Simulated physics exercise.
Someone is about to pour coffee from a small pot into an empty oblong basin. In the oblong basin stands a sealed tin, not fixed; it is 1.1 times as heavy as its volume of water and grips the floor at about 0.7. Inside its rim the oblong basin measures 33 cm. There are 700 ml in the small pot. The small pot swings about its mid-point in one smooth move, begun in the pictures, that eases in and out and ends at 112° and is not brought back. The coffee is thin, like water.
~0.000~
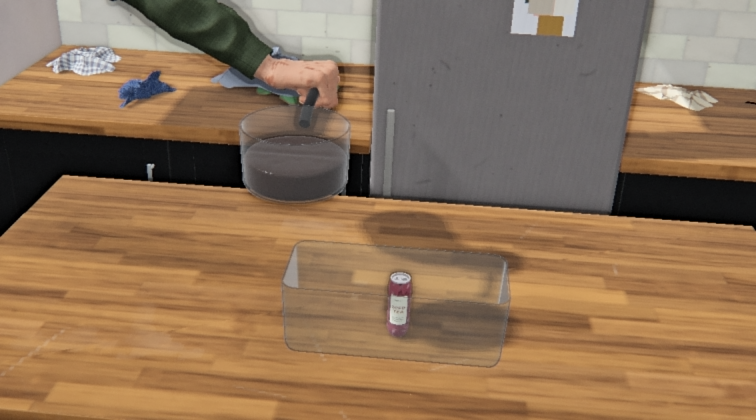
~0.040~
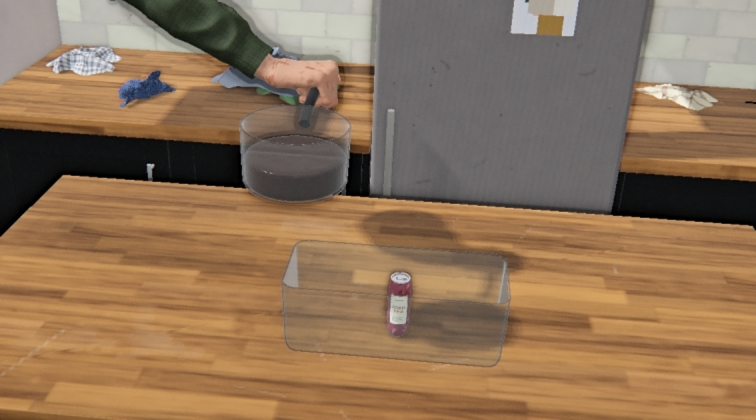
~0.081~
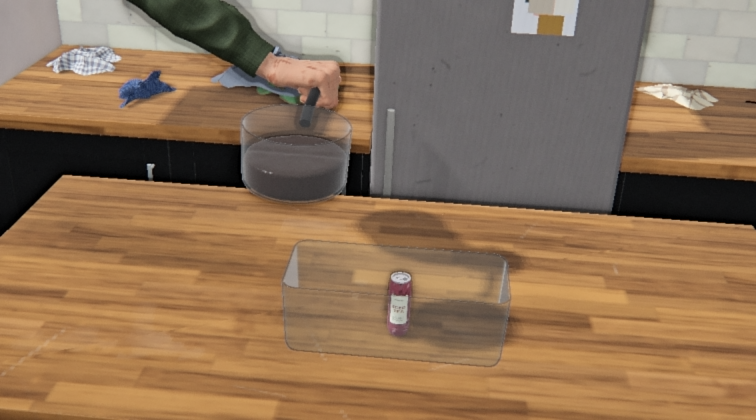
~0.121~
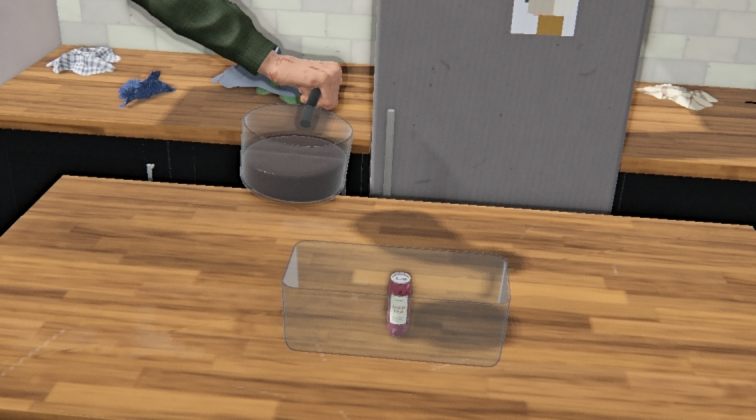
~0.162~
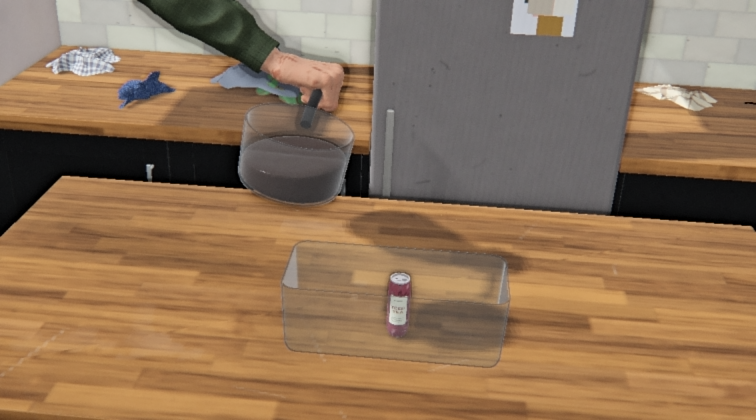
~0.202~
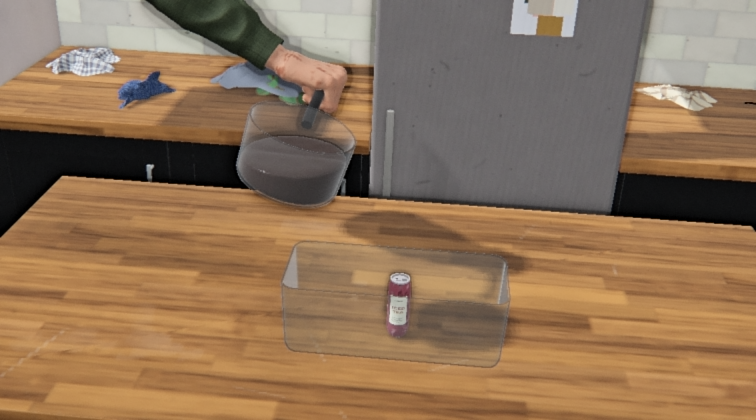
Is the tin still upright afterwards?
The tin topples.
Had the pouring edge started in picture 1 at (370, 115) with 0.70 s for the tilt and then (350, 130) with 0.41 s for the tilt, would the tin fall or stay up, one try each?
First it goes over; then it keeps standing.
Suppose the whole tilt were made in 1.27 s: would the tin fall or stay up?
The tin keeps standing.
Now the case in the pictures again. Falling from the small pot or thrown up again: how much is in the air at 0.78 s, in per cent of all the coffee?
Some 16 per cent.
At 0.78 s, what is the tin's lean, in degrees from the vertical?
It is at some 5°.
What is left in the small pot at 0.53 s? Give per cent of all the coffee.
Near 62 in a hundred.
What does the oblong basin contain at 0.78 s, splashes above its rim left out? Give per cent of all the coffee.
Some 72 per cent.
By 0.53 s the tilt is 83° and 63 per cent is still to pour; the tin stands where it began.
By 0.78 s the tilt is 112° and 12 per cent is still to pour; the tin leans 4°.
By 1.03 s the tilt is 112° and 0 per cent is still to pour; the tin lies on its side.
By 1.31 s the tilt is 112° and 0 per cent is still to pour; the tin lies on its side.
At rest the tin lies on its side.
